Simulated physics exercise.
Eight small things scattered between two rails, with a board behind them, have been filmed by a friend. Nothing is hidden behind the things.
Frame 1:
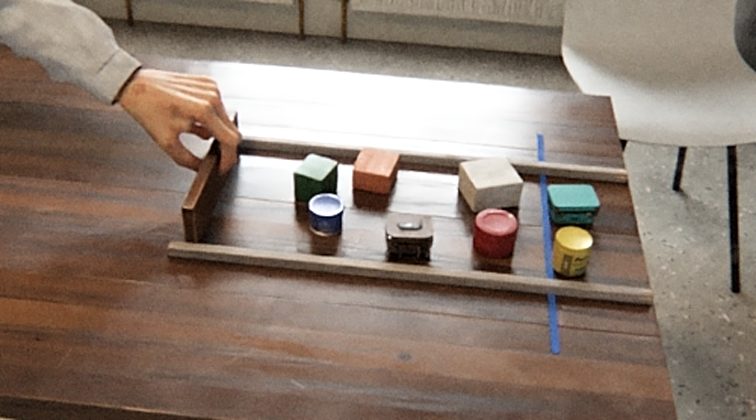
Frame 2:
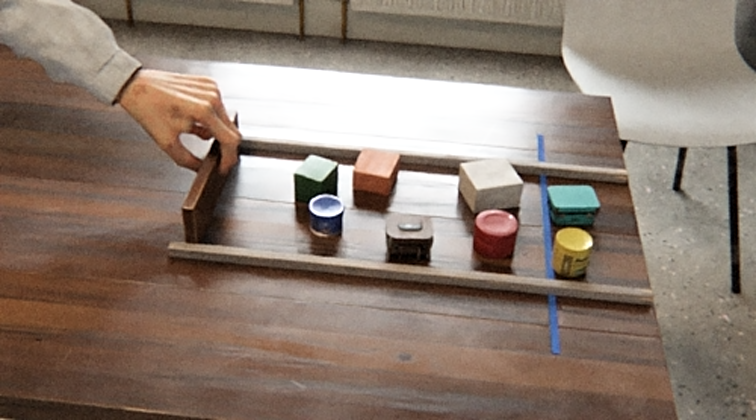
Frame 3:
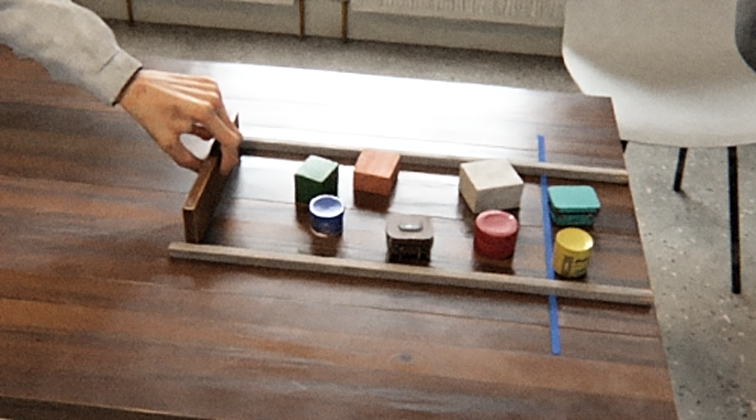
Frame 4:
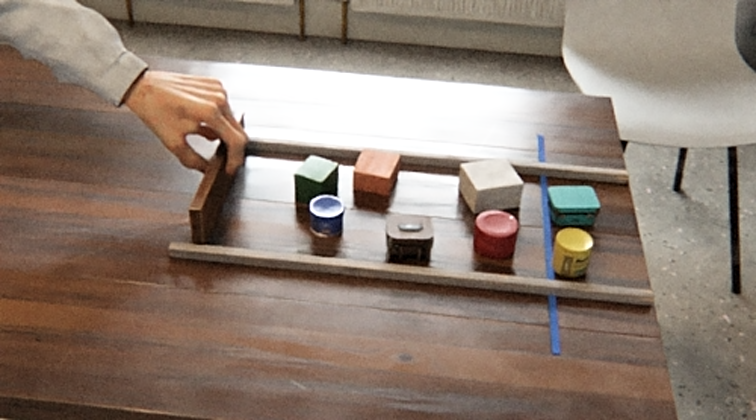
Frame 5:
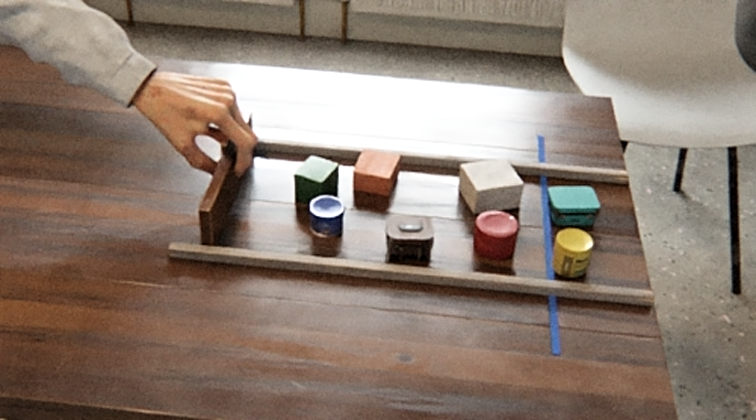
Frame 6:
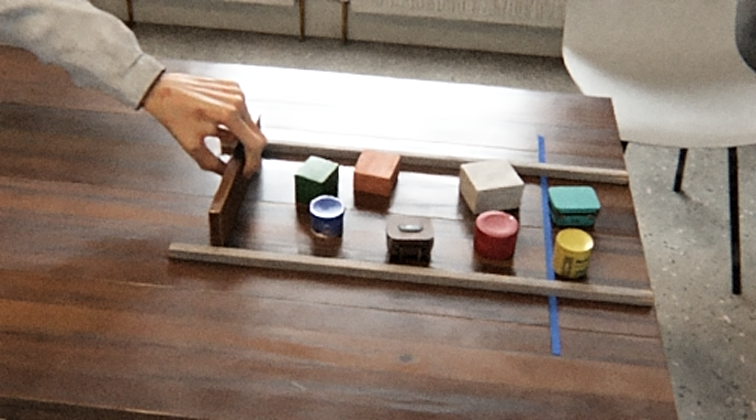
On a dark wooden table, seen from above at an angle, with a white chair beyond its right end, two pale rails run across the top. Between them lie green, orange and white blocks, a blue tub, a dark case, a red-lidded tub, and turquoise and yellow containers near a blue tape line. A hand at left holds a board still, then slides it slightly rightward, while the objects and view stay still.
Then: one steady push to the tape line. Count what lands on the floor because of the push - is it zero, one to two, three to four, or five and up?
I expect the edge to claim a single one or a pair.
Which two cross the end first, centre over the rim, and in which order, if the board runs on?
Those two are the turquoise case and the white block, in that order.
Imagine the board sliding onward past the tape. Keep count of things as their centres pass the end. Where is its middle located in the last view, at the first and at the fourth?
The first one at (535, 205), the next at (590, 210).
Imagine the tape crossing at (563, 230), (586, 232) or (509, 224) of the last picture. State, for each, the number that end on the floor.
Those tries give 1, 2 and 0.
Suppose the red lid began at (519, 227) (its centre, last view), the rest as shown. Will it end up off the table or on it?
The red lid stays put.
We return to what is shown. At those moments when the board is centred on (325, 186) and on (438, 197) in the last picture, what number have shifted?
I count 3 first and 5 after.
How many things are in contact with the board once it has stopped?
4.
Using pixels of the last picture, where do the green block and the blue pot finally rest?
Answer: First (565, 206), after that (567, 234).
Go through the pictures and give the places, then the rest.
In the first picture, turquoise case (571, 205); yellow tub (571, 252); red lid (495, 234); board (213, 174); tape (546, 226).
In the second picture, yellow tub (571, 253); green block (316, 181).
In the third picture, red lid (496, 235); board (214, 175).
In the fourth picture, turquoise case (572, 207); white block (490, 185).
In the fifth picture, yellow tub (572, 253); orange block (376, 172).
In the sixth picture, turquoise case (572, 207); yellow tub (572, 254); red lid (496, 236); board (237, 178); tape (547, 228).
Soon after, none off yet; turquoise case at rest near (572, 207); yellow tub at rest near (572, 254); red lid at rest near (496, 236).
After that, none off yet; turquoise case at rest near (573, 207); yellow tub at rest near (572, 254); red lid moving near (508, 236).
In the end, the number that fall off is one or two; gone, turquoise case.
